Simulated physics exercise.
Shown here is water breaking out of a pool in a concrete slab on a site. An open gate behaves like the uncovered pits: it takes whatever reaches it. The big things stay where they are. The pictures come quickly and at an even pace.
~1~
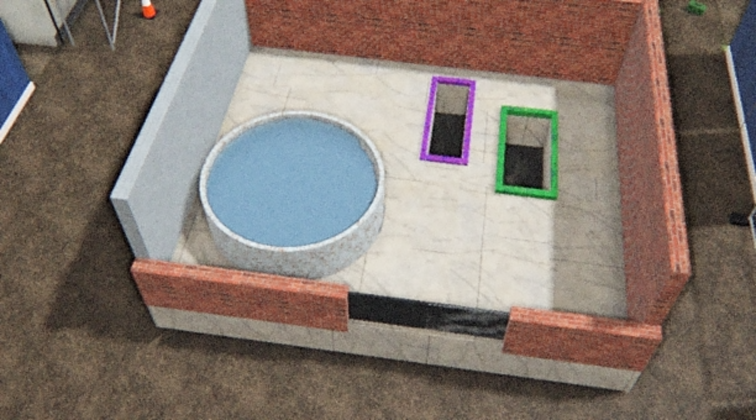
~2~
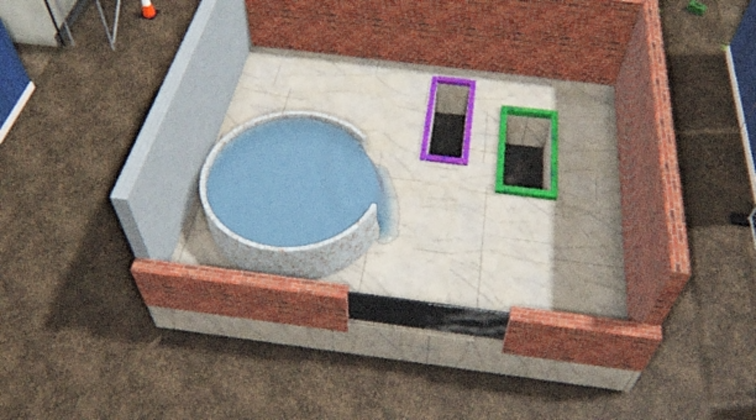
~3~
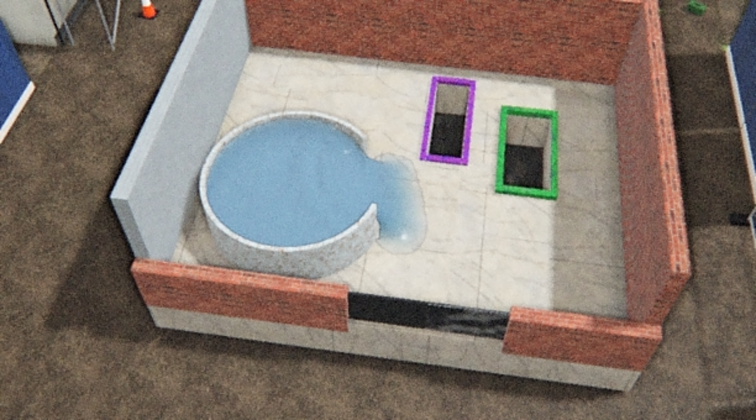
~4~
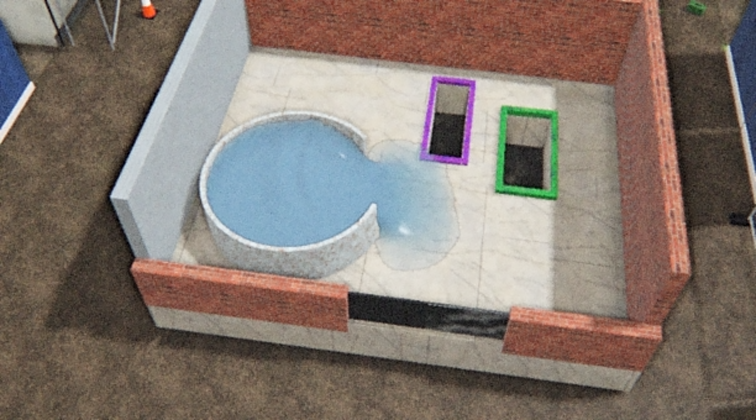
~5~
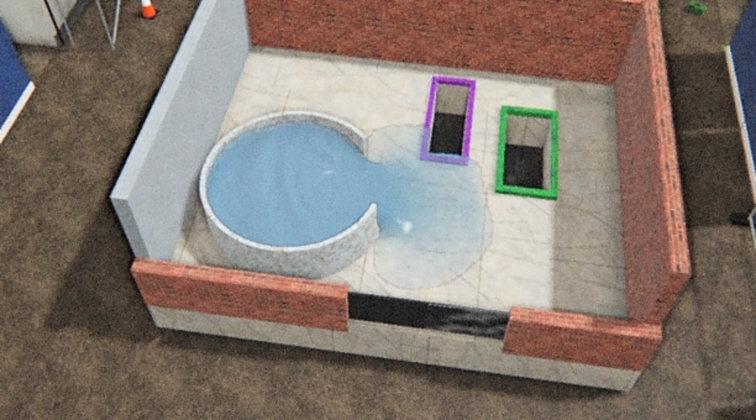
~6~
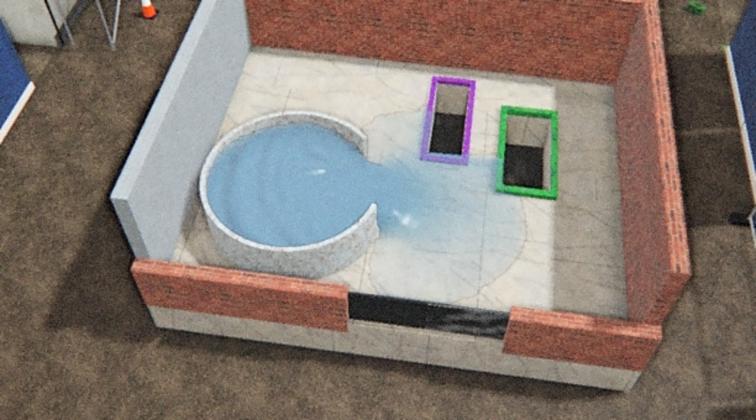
Water poured through a gap that opened in the right side of a round pool, spreading in a widening sheet across the pale slab toward the purple- and green-edged pits and the low front wall.
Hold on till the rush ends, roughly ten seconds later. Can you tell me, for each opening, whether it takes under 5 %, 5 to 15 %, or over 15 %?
In order: The gate is likely to claim a small share beneath five per cent. The purple pit is likely to claim a large share past fifteen per cent. The green pit is likely to claim a large share past fifteen per cent.
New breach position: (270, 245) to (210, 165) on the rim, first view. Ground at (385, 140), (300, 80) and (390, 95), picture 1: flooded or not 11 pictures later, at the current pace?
Note, points one to three: Unreached / reached and soaked / unreached.
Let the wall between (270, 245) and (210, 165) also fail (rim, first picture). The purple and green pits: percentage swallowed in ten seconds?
Purple 6 %, green 2 %.
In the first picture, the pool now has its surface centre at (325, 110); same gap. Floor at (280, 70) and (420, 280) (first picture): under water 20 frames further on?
First spared, then spared.
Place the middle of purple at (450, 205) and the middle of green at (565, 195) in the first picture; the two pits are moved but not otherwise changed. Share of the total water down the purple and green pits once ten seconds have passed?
Purple: 65 %; green: 0 %.
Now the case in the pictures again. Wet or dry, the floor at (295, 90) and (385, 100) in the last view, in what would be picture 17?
High and dry, then high and dry.
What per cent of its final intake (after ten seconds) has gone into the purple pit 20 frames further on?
Working it through, I arrive at 45 %.
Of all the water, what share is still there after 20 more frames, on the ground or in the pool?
My figure is close to 78 percent.
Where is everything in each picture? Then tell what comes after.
Still water in the round pool at (293, 179), in the first picture.
Water pours out at (379, 193) and has run to a hidden place, in the second picture.
Water pours out at (379, 193) and has run to (412, 248), in the third picture.
Water pours out at (379, 194) and has run to (420, 147), in the fourth picture.
Water pours out at (379, 194) and has run to (485, 243), in the fifth picture.
The front is at (517, 247), out from the gap at (379, 194), in the sixth picture.
A moment on, water covers 40 % of the floor; the gate 0 %, the purple pit 2 %, the green pit 3 %.
Next, water covers 45 % of the floor; the gate 0 %, the purple pit 6 %, the green pit 8 %.
Then, water covers 60 % of the floor; the gate 0 %, the purple pit 9 %, the green pit 13 %.
Later, water covers 70 % of the floor; the gate 0 %, the purple pit 12 %, the green pit 16 %.
In the end, water covers 95 % of the floor; the gate 0 %, the purple pit 18 %, the green pit 19 %.
